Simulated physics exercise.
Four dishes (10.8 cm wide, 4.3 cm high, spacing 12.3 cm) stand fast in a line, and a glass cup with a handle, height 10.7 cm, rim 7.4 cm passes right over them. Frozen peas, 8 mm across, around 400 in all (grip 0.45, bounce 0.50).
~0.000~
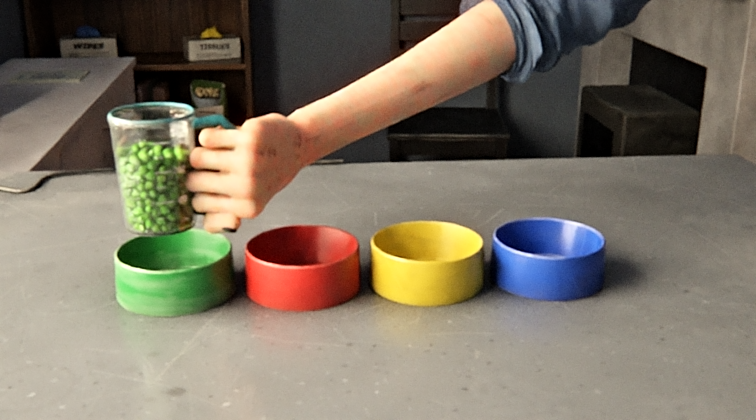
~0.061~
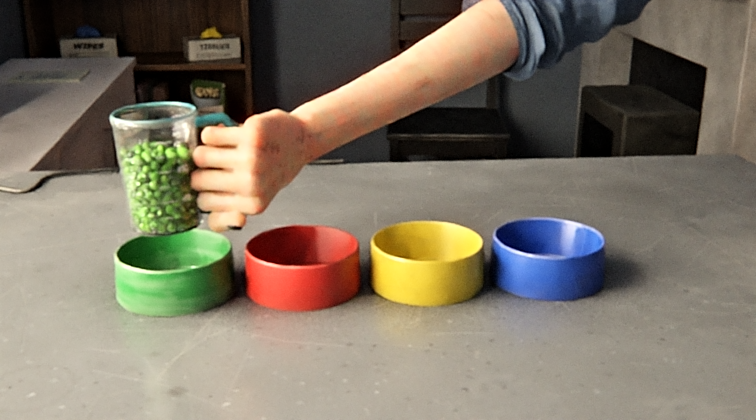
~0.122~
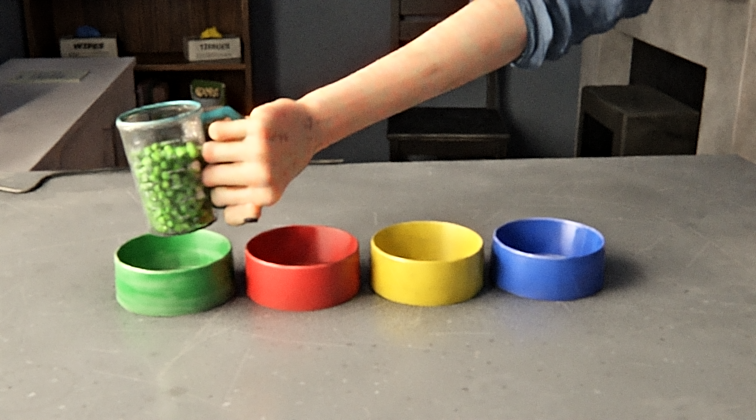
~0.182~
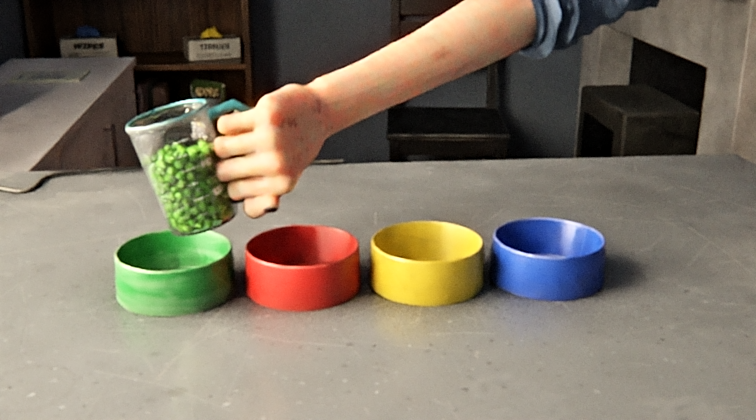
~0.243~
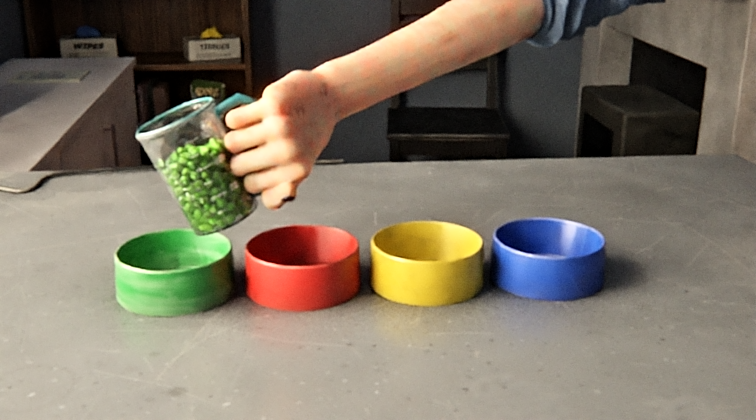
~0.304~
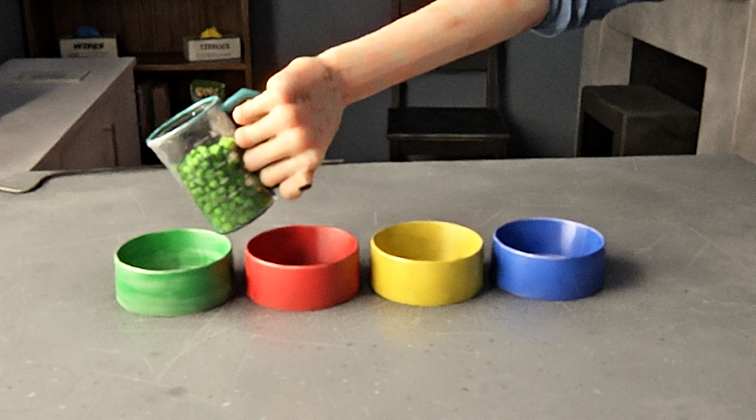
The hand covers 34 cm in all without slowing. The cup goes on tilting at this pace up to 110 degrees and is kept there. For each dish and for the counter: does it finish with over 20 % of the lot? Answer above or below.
Red dish: Above; blue dish: Below; green dish: Below; yellow dish: Above; on the counter: Below.
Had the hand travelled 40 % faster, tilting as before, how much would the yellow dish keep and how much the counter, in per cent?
Yellow 100, counter 0.
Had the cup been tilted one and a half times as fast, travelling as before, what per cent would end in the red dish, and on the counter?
Red 70; counter 10.
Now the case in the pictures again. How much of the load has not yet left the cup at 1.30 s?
Some 35 per cent of the load.
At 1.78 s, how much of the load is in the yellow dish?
Near 40 per cent so far.
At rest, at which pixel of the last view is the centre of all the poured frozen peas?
Around (366, 275).
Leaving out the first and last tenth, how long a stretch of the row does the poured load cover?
Roughly 16 cm.
After 0.90 s, tilt 103 degrees; cup holds 100 %.
Then, at 1.30 s, tilt 110 degrees; cup holds 35 %, red 45 %, yellow 10 %.
After 1.78 s, tilt 110 degrees; cup holds 5 %, red 45 %, yellow 40 %.
In the end, at 2.4 s, red 45 %, blue 0 %, green 0 %, yellow 45 %, counter 15 %.
